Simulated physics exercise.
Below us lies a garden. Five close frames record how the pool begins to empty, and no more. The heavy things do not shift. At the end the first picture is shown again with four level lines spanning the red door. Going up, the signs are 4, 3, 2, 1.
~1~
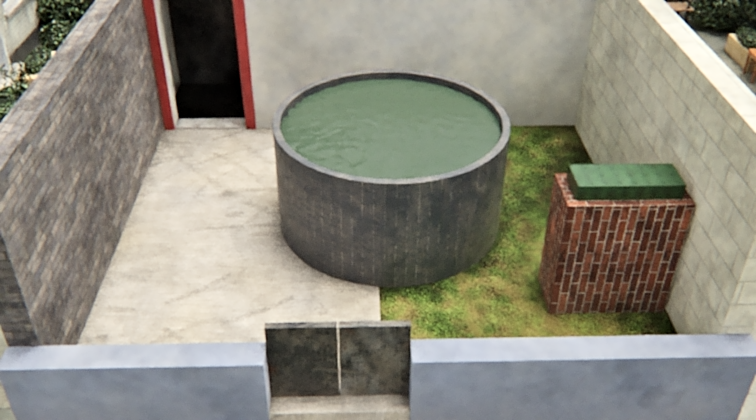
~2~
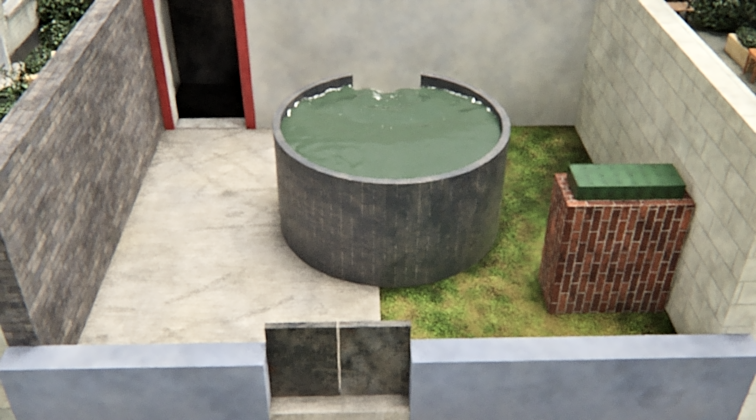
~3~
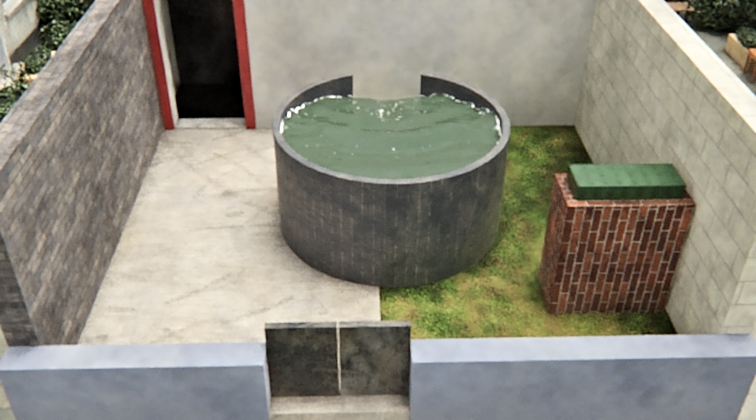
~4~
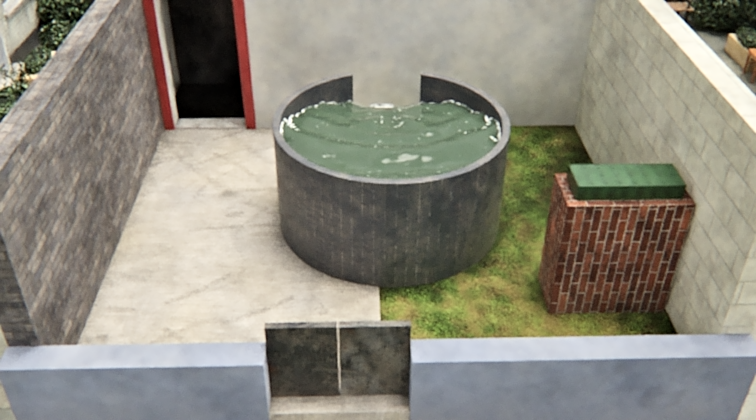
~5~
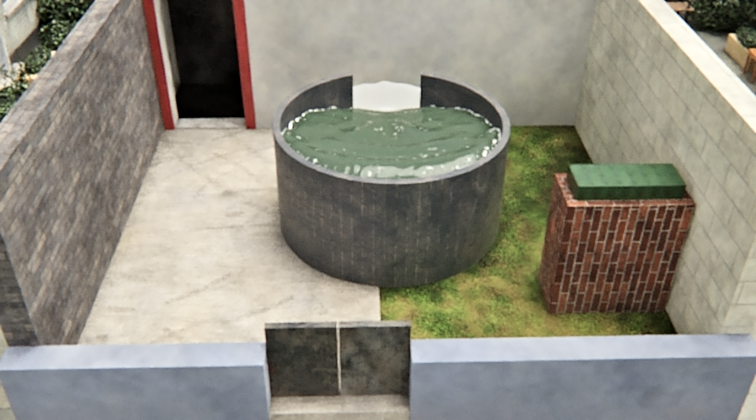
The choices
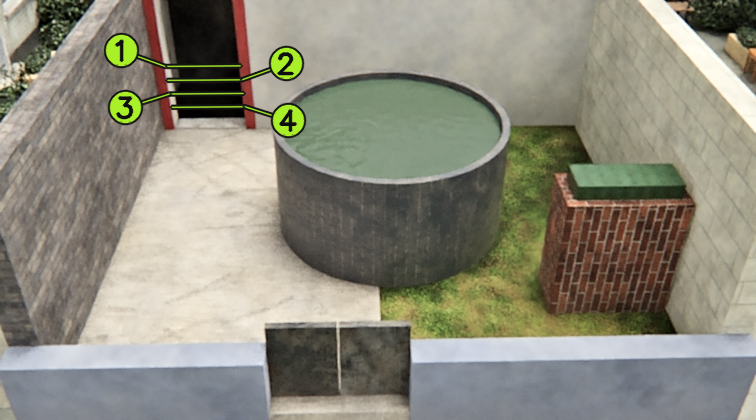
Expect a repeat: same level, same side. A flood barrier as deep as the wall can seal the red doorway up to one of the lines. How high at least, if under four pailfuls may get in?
I would pick mark 4.
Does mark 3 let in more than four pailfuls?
No, that is safe.
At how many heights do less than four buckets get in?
All of them.
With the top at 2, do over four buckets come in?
No, that is safe.
On the marked copy, 1 at (202, 66); 2 at (204, 80); 3 at (206, 93); 4 at (208, 107); from the bottom up 4, 3, 2, 1.
With 1, nothing gets over.
With 2, nothing gets over.
With 3, nothing gets over.
With 4, a bucket or two gets in.
